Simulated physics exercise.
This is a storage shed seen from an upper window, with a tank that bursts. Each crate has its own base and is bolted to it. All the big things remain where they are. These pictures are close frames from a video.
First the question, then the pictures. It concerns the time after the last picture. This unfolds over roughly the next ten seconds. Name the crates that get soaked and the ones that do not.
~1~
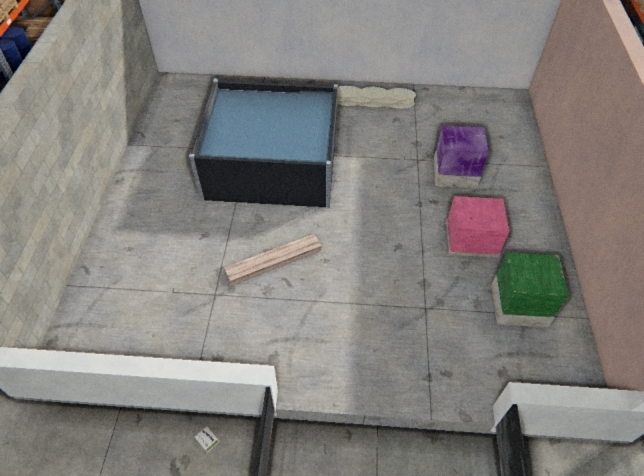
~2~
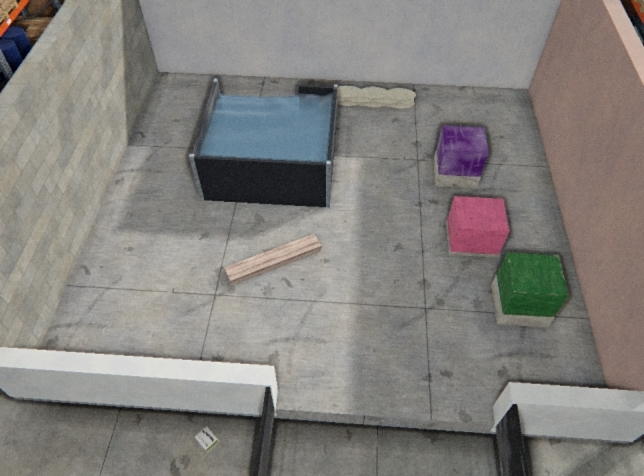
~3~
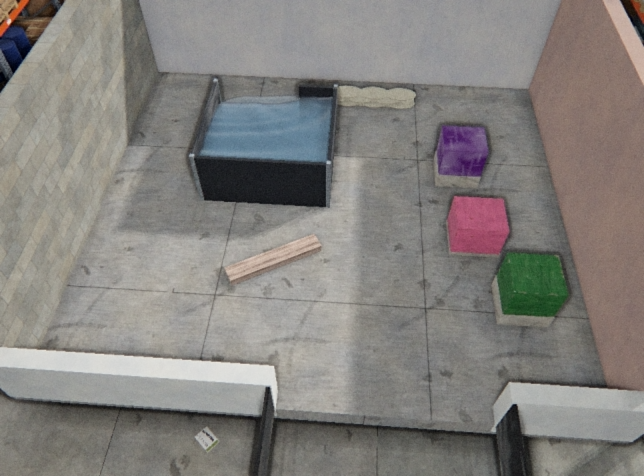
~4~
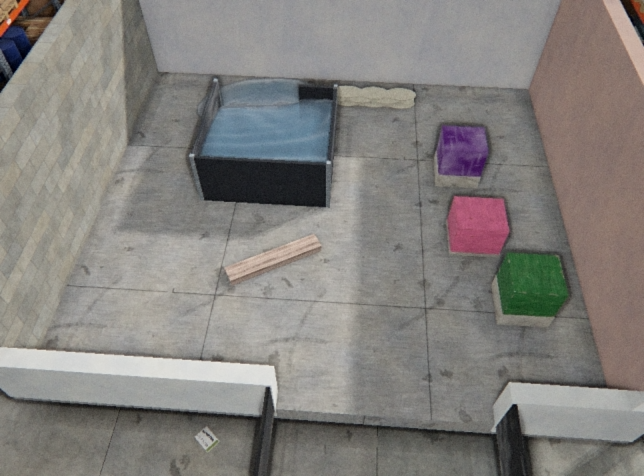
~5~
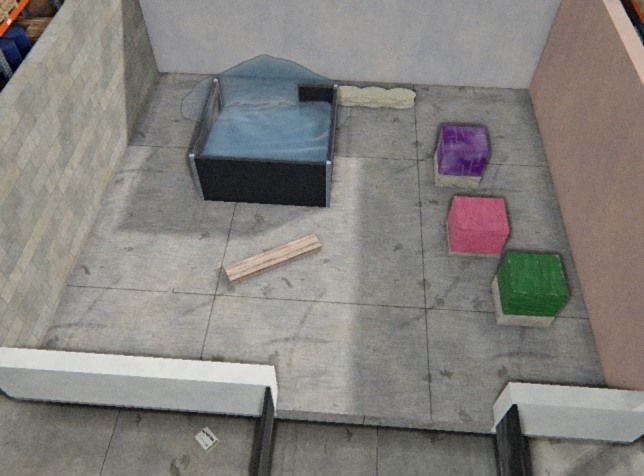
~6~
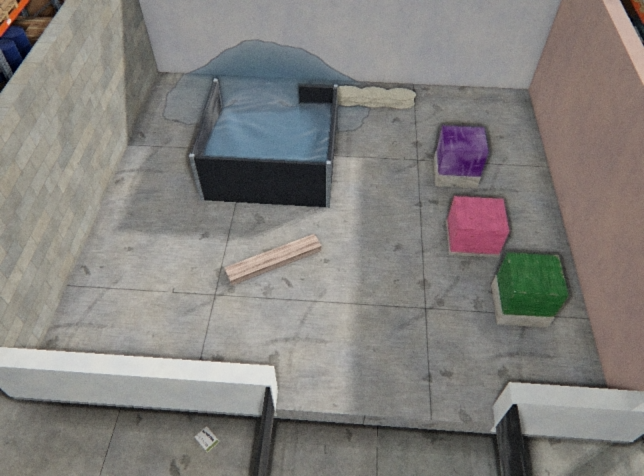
The pink crate gets soaked; the green crate does not get soaked; the purple crate does not get soaked.
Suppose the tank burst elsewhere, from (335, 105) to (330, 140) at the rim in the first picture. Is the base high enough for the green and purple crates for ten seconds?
My reading: Green stays dry; purple is wetted.
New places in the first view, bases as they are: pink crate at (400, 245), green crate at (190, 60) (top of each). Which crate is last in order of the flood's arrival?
Answer: The one in pink.
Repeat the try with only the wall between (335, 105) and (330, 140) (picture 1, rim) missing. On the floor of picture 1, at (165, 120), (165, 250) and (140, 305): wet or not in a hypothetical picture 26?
Those three places would be still unsoaked, still unsoaked and still unsoaked, in that order.
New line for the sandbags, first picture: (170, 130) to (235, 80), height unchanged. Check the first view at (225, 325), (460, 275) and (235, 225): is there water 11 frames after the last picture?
The spots turn out unflooded, unflooded and unflooded, in that sequence.
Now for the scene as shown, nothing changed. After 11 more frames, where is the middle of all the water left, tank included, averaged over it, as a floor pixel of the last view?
That puts it at around (271, 121).
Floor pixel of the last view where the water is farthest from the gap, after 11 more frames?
I'd put it around (526, 91).
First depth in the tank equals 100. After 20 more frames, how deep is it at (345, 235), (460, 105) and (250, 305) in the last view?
In order: Roughly 0, 6 and 0 in a hundred.
A moment on, water covers 15 % of the floor; the pink crate not reached, the green crate not reached, the purple crate not reached.
Next, water covers 30 % of the floor; the pink crate not reached, the green crate not reached, the purple crate not reached.
Then, water covers 60 % of the floor; the pink crate water round its plinth, the green crate not reached, the purple crate water round its plinth.
Later, water covers 85 % of the floor; the pink crate water round its plinth, the green crate water round its plinth, the purple crate water round its plinth.
In the end, water covers 100 % of the floor; the pink crate was topped, the green crate stayed above the water, the purple crate stayed above the water.
